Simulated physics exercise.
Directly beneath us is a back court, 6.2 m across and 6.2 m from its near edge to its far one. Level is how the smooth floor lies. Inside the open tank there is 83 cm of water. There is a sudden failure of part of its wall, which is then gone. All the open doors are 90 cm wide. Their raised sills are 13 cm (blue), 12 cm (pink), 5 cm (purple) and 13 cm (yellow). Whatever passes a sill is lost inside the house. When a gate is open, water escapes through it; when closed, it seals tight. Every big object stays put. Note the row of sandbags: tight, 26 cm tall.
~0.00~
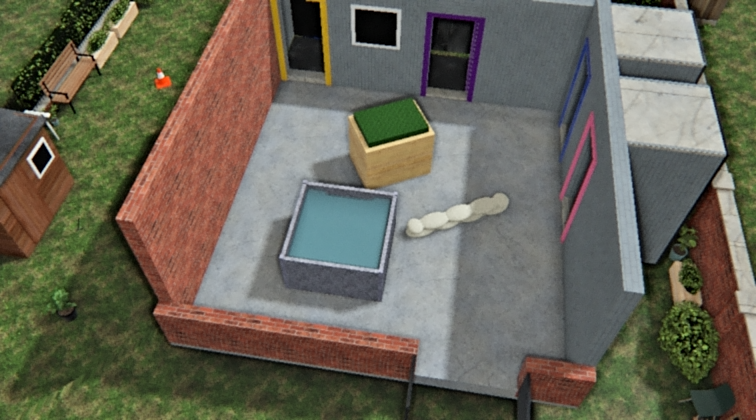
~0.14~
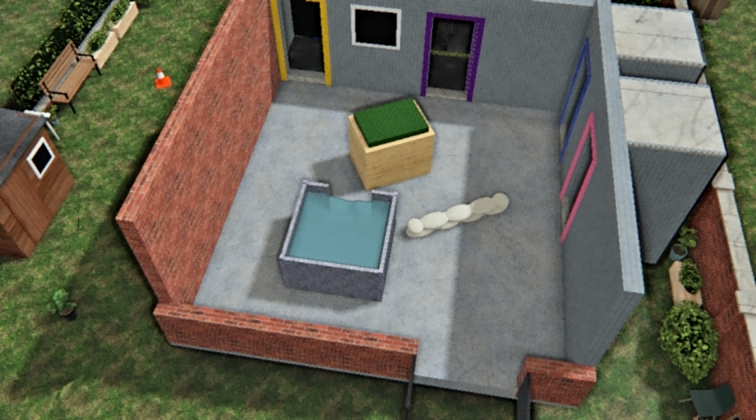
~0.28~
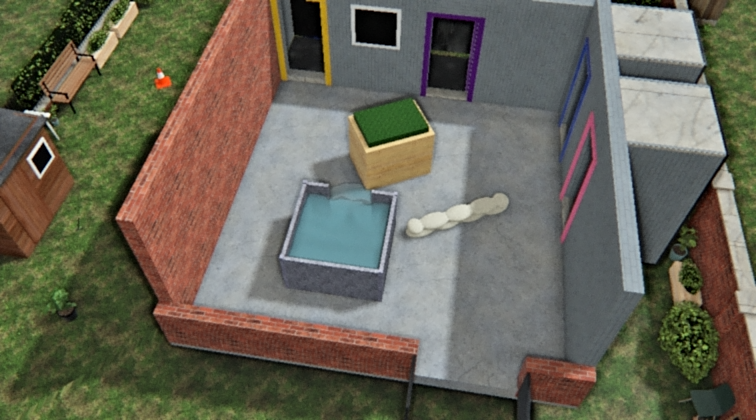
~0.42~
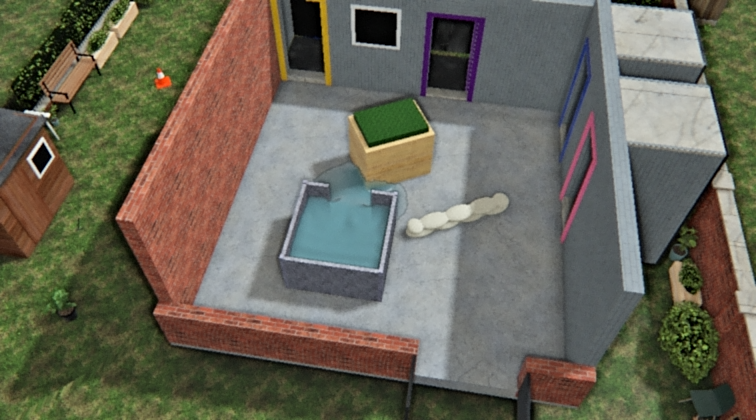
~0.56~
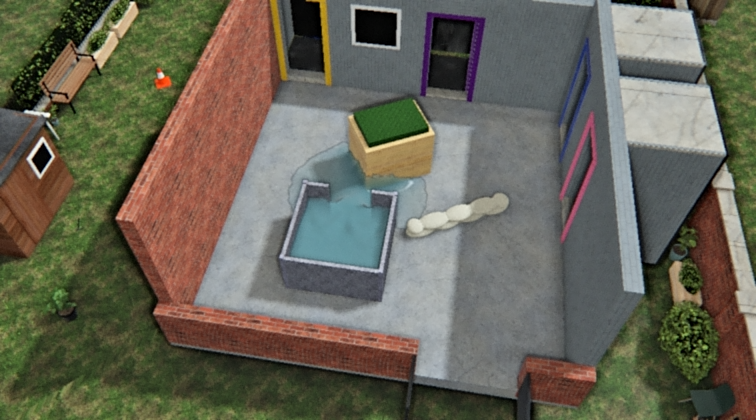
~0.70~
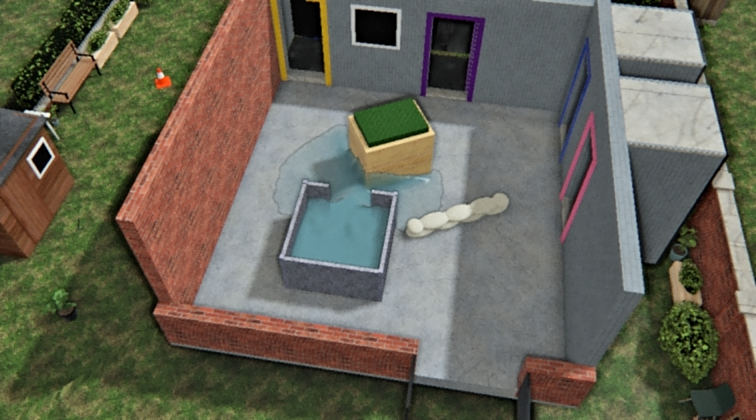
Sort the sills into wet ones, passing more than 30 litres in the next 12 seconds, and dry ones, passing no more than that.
Blue door: Dry; pink door: Dry; purple door: Wet; yellow door: Wet.
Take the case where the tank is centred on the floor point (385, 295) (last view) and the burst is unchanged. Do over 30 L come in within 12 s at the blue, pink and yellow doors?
Lab note: Vs limit, blue door limit held; pink door limit held; yellow door limit held.
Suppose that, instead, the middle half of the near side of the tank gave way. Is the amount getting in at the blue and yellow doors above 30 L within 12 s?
Well, against that limit, at blue it's within bounds, and at yellow it's within bounds.
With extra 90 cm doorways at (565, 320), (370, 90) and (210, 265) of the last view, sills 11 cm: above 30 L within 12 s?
Door 1: Lower; door 2: Lower; door 3: Lower.
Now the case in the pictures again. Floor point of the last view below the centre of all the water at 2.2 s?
Near (353, 195).
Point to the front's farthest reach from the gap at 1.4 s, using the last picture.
Somewhere about (281, 83).
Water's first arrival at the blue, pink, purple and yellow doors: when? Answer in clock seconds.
Arrival times: Blue 2.0 seconds, pink 2.2 seconds, purple 3.2 seconds, yellow 1.2 seconds.
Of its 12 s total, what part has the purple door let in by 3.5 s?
Estimate: Around 0 per cent.
After 1.4 s water covers 30 % of the floor and is deepest (46 cm) near (370, 195); blue door not reached, pink door not reached, purple door not reached, yellow door 18 cm at the sill, 1 L in.
After 2.2 s water covers 35 % of the floor and is deepest (38 cm) near (279, 88); blue door 10 cm at the sill, 0 L in, pink door 2 cm at the sill, 0 L in, purple door not reached, yellow door 29 cm at the sill, 36 L in.
After 3.5 s water covers 50 % of the floor and is deepest (23 cm) near (370, 195); blue door 12 cm at the sill, 2 L in, pink door 4 cm at the sill, 0 L in, purple door 2 cm at the sill, 0 L in, yellow door 20 cm at the sill, 120 L in.
After 7.0 s water covers 70 % of the floor and is deepest (14 cm) near (453, 213); blue door 6 cm at the sill, 4 L in, pink door 7 cm at the sill, 0 L in, purple door 9 cm at the sill, 45 L in, yellow door 10 cm at the sill, 158 L in.
After 12.0 s water covers 95 % of the floor and is deepest (8 cm) near (514, 127); blue door 5 cm at the sill, 4 L in, pink door 6 cm at the sill, 0 L in, purple door 7 cm at the sill, 83 L in, yellow door 7 cm at the sill, 158 L in.
